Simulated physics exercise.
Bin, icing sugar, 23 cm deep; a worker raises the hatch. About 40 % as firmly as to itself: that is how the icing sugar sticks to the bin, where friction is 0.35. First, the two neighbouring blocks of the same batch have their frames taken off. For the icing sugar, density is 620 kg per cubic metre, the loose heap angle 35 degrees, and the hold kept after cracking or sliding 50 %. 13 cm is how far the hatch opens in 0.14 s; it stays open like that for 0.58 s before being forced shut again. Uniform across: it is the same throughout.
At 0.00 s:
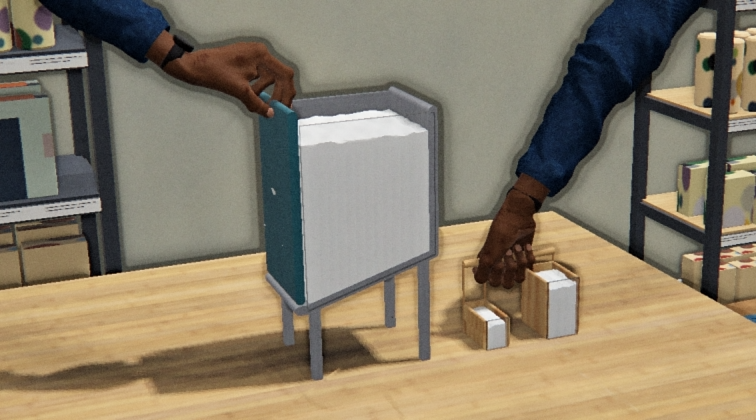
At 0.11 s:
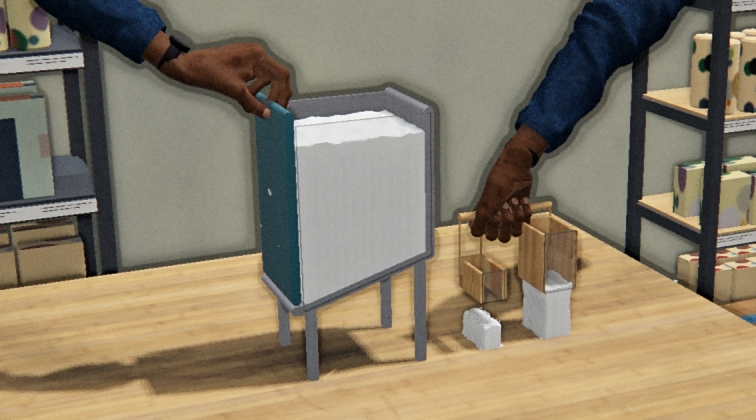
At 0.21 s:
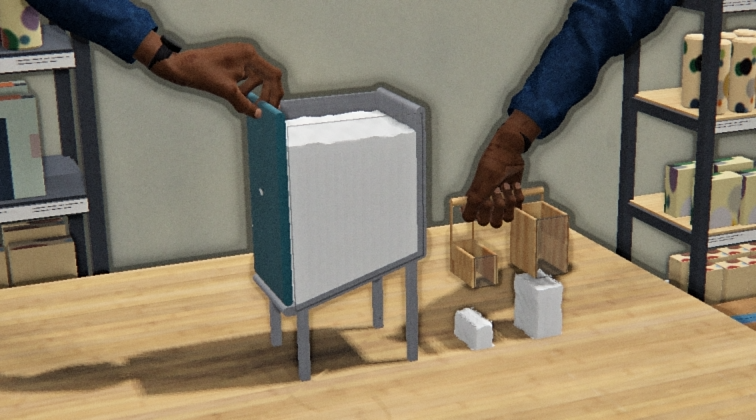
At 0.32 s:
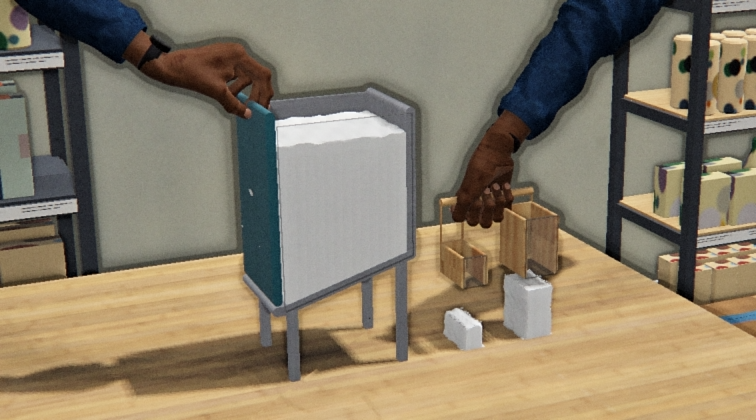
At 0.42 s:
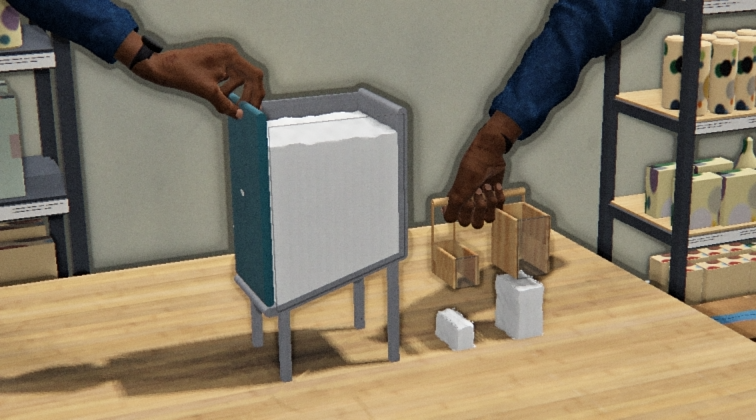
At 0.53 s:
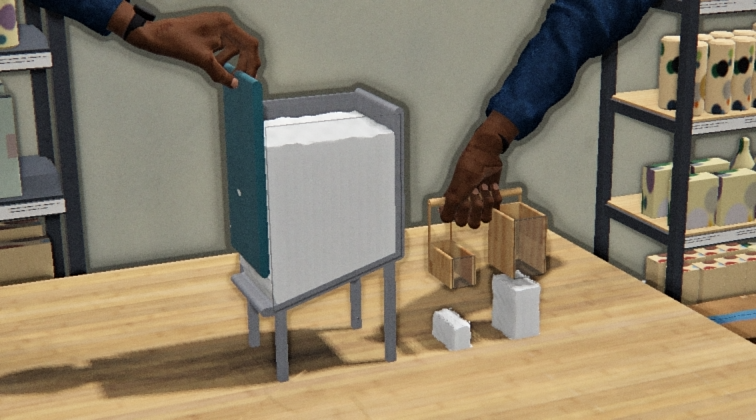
A hand lifts wooden holders off two small white blocks, then another raises a teal panel.
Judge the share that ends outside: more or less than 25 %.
What ends outside works out smaller than 25 percent.
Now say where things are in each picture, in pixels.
Top of the hatch at (293, 117), not yet moved; highest point of the icing sugar at (416, 132); test blocks 3.8 cm, 8.2 cm high (left to right), in the first picture.
Top of the hatch at (289, 118), not yet moved; highest point of the icing sugar at (412, 133); test blocks 3.8 cm, 8.2 cm high (left to right), in the second picture.
Top of the hatch at (281, 118), not yet moved; highest point of the icing sugar at (404, 133); test blocks 3.8 cm, 8.2 cm high (left to right), in the third picture.
Top of the hatch at (271, 118), not yet moved; highest point of the icing sugar at (393, 133); test blocks 3.8 cm, 8.2 cm high (left to right), in the fourth picture.
Top of the hatch at (262, 119), not yet moved; highest point of the icing sugar at (385, 133); test blocks 3.8 cm, 8.2 cm high (left to right), in the fifth picture.
Top of the hatch at (258, 87), moved 4.2 cm; highest point of the icing sugar at (382, 133); test blocks 3.8 cm, 8.2 cm high (left to right), in the sixth picture.
By 0.71 s, the hatch is 13 cm open and 0 % is out.
By 0.92 s, the hatch is 13 cm open and 0 % is out.
By 1.14 s, the hatch is 13 cm open and 0 % is out.
By 1.35 s, the hatch is 3.2 cm open and 2 % is out.
By 1.64 s, at the end, the hatch is shut and 3 % is out.
